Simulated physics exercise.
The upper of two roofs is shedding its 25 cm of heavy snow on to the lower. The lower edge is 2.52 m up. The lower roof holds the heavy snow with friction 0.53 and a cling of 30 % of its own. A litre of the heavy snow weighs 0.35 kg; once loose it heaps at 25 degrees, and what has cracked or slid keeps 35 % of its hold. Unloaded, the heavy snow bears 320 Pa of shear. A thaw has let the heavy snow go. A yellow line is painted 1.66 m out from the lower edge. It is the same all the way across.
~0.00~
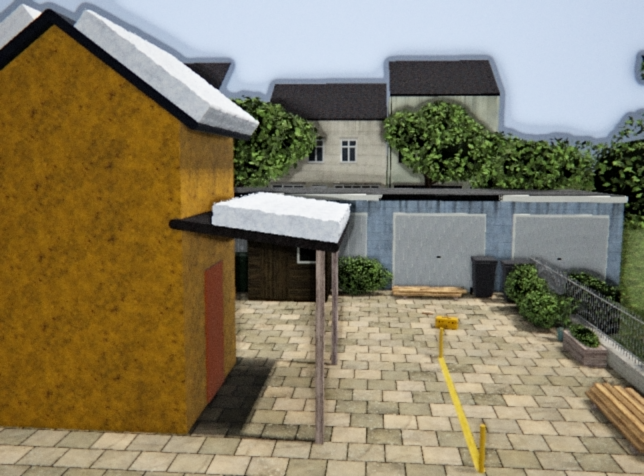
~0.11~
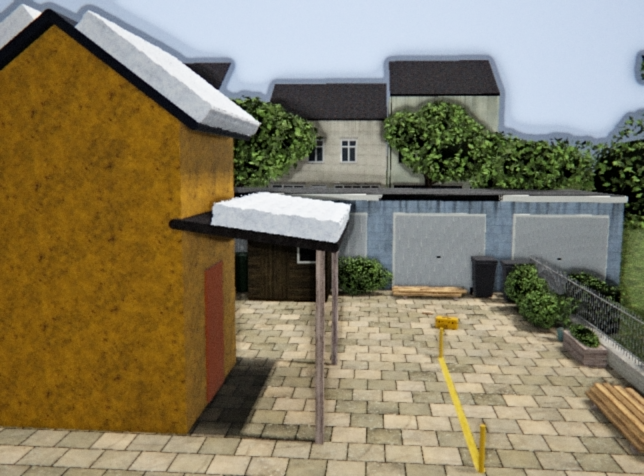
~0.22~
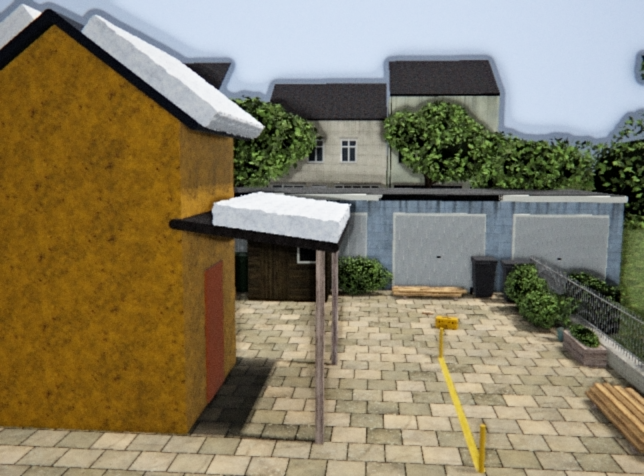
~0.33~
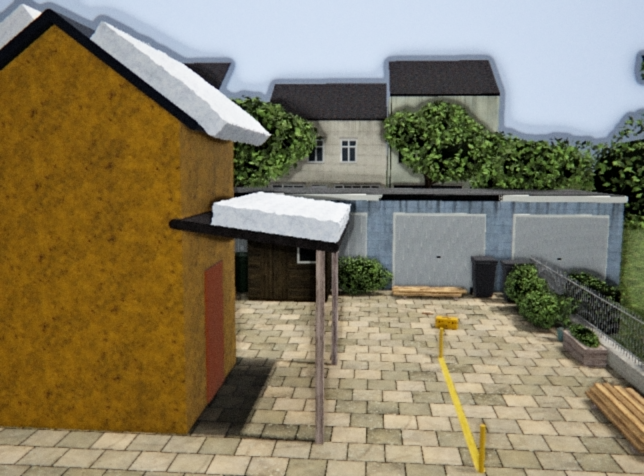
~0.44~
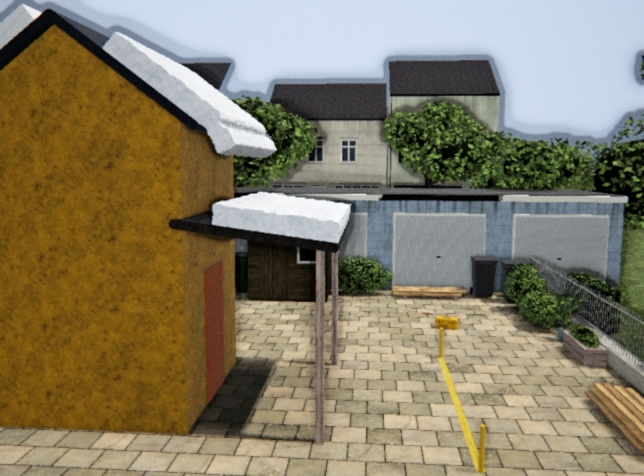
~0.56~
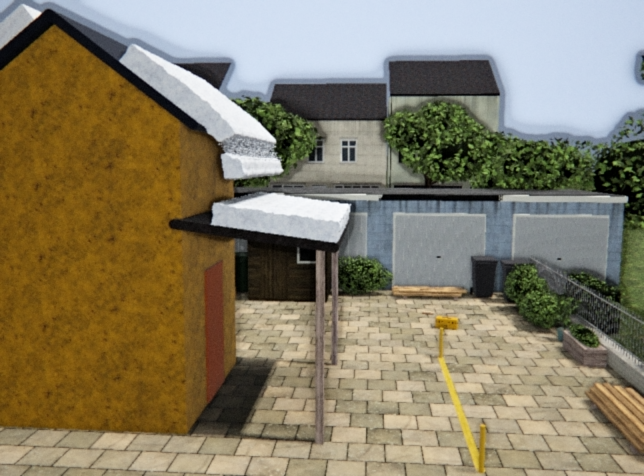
In a paved yard seen from a fixed, slightly raised viewpoint, garages with pale doors stand at the back before trees and grey houses. An orange-brown building with a reddish door fills the left, beside a snow-topped lean-to on posts, while a yellow line crosses the paving at right. The thick white snow on the building's roof slides slowly down to the right, pushes past the edge, then cracks and bends downward.
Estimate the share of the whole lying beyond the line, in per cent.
Close to 24 per cent.
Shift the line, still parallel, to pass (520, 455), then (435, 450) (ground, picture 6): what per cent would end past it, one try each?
In turn about 14 %, 35 %.
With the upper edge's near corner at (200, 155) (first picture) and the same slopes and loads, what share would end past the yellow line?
In that case some 8 per cent.
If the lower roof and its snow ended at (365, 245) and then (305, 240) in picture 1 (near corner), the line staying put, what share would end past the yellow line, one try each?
In turn about 16 %, 30 %.
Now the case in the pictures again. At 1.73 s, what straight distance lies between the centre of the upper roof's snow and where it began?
About 3.8 m.
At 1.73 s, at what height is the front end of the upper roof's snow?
Roughly 0.2 m.
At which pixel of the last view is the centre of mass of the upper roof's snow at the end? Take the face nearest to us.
Around (410, 351).
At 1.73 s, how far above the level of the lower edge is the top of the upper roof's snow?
Roughly 0.5 m.
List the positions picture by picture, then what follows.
In the first frame, front end of the heavy snow at (200, 96).
In the second frame, front end of the heavy snow at (202, 98), its middle shifted 2.8 cm, 2 % of it past the upper edge, in one piece.
In the third frame, front end of the heavy snow at (207, 121), its middle shifted 11 cm, 6 % of it past the upper edge, in one piece.
In the fourth frame, front end of the heavy snow at (216, 123), its middle shifted 24 cm, 14 % of it past the upper edge, in one piece.
In the fifth frame, front end of the heavy snow at (228, 132), its middle shifted 44 cm, 24 % of it past the upper edge, cracking.
In the sixth frame, front end of the heavy snow at (241, 164), its middle shifted 69 cm, 38 % of it past the upper edge, cracking.
By 1.09 s, none is below the lower edge and 0 % is past the line.
By 1.73 s, 42 % is below the lower edge and 3 % is past the line.
By 2.36 s, 48 % is below the lower edge and 24 % is past the line.
By 3.00 s, 48 % is below the lower edge and 24 % is past the line.
By 3.10 s, at the end, 48 % is below the lower edge and 24 % is past the line.
